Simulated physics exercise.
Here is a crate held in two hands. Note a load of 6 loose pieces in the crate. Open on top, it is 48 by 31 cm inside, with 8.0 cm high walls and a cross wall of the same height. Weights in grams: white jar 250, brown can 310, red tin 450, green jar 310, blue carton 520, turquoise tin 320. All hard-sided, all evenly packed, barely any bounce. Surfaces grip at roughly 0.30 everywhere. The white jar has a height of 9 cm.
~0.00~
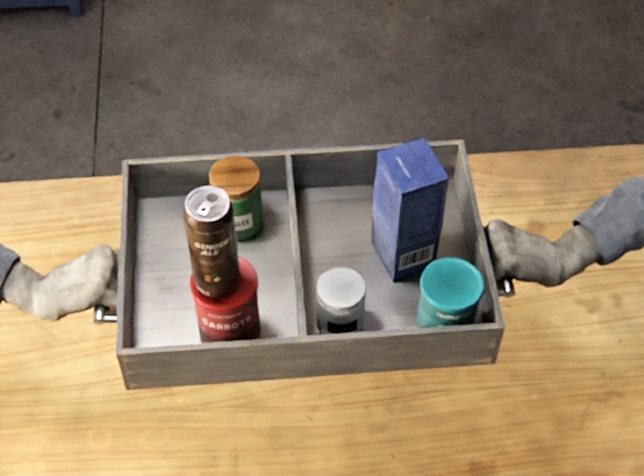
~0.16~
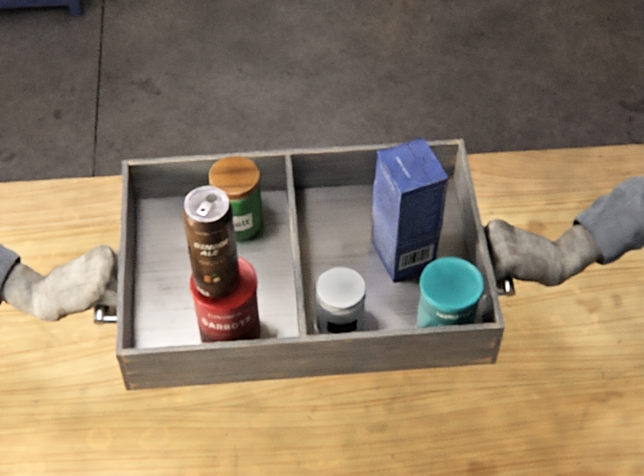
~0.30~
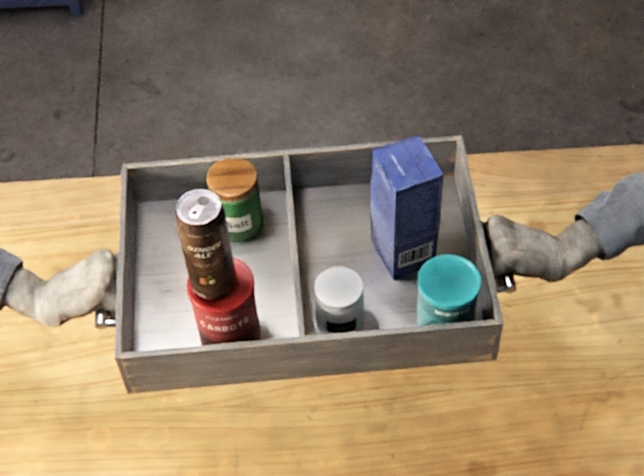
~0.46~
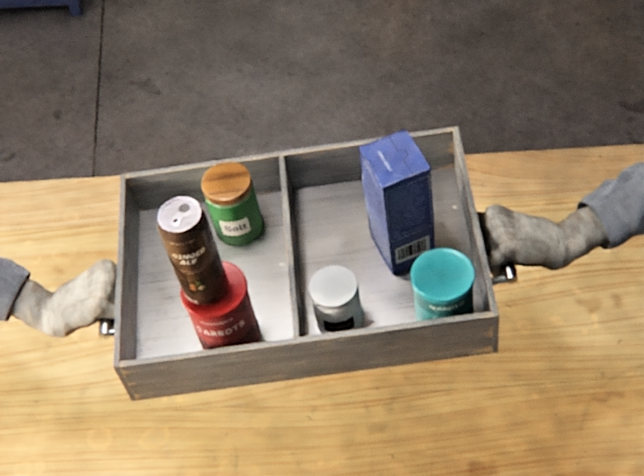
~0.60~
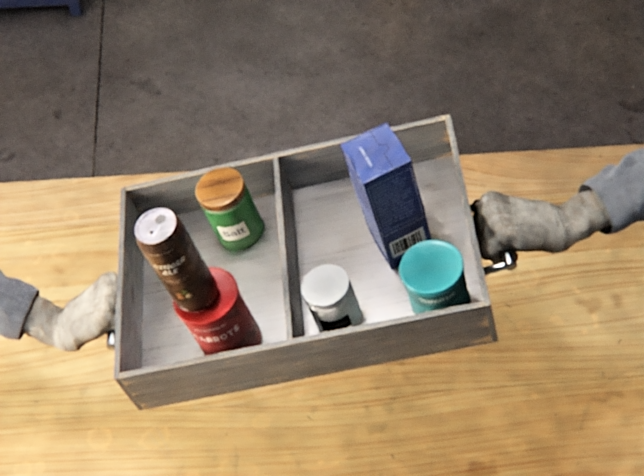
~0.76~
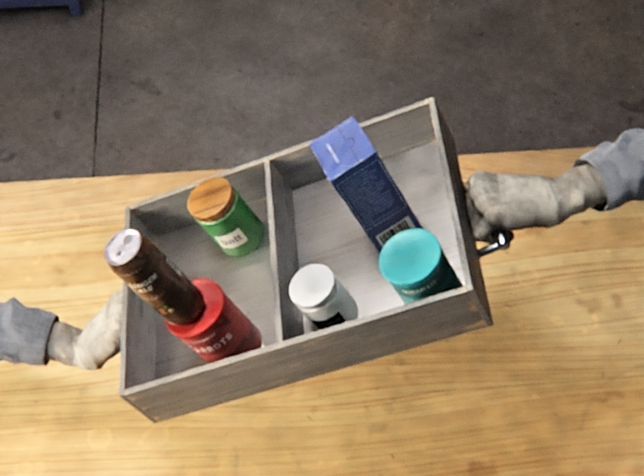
On a wooden table, two gloved hands held a gray divided crate of jars, tins, a can and a blue carton level, then tilted it steadily further down on the left side.
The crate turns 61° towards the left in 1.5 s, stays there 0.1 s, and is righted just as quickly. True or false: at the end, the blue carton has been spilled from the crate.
True.
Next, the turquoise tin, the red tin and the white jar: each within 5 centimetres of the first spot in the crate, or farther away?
Well, the turquoise tin winds up somewhere else; the red tin winds up somewhere else; and the white jar remains where it was.
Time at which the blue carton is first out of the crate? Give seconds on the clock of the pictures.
Near 1.6 s.
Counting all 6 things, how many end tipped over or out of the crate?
I get 2.
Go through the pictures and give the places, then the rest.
Crate level; blue carton (408, 212); white jar (341, 305), in the first frame.
Crate level; red tin (227, 308); green jar (237, 199), in the second frame.
Crate tipped 2°, left side down; turquoise tin (447, 304); white jar (339, 304), in the third frame.
Crate tipped 7°, left side down; brown can (194, 254); red tin (223, 314), in the fourth frame.
Crate tipped 14°, left side down; green jar (230, 209); turquoise tin (437, 289), in the fifth frame.
Crate tipped 24°, left side down; blue carton (370, 191); white jar (324, 300), in the sixth frame.
By 1.06 s, crate tipped 45°, left side down; brown can now out of the crate; blue carton rocked 5° off its seat near (265, 225); green jar 12 cm from its spot.
By 1.56 s, crate tipped 61°, left side down; blue carton upside down near (159, 319); green jar 12 cm from its spot; turquoise tin 9 cm from its spot.
By 2.26 s, crate tipped 44°, left side down; blue carton now out of the crate; green jar 12 cm from its spot; turquoise tin 9 cm from its spot.
By 2.66 s, crate tipped 16°, left side down; green jar 12 cm from its spot; turquoise tin 9 cm from its spot; red tin 9 cm from its spot.
When it is over (3.7 s), out of the crate, brown can and blue carton; not toppled but over 5 cm from the start, red tin, green jar and turquoise tin; the last one within 5 cm of the start. In the last view, blue carton near (19, 394).
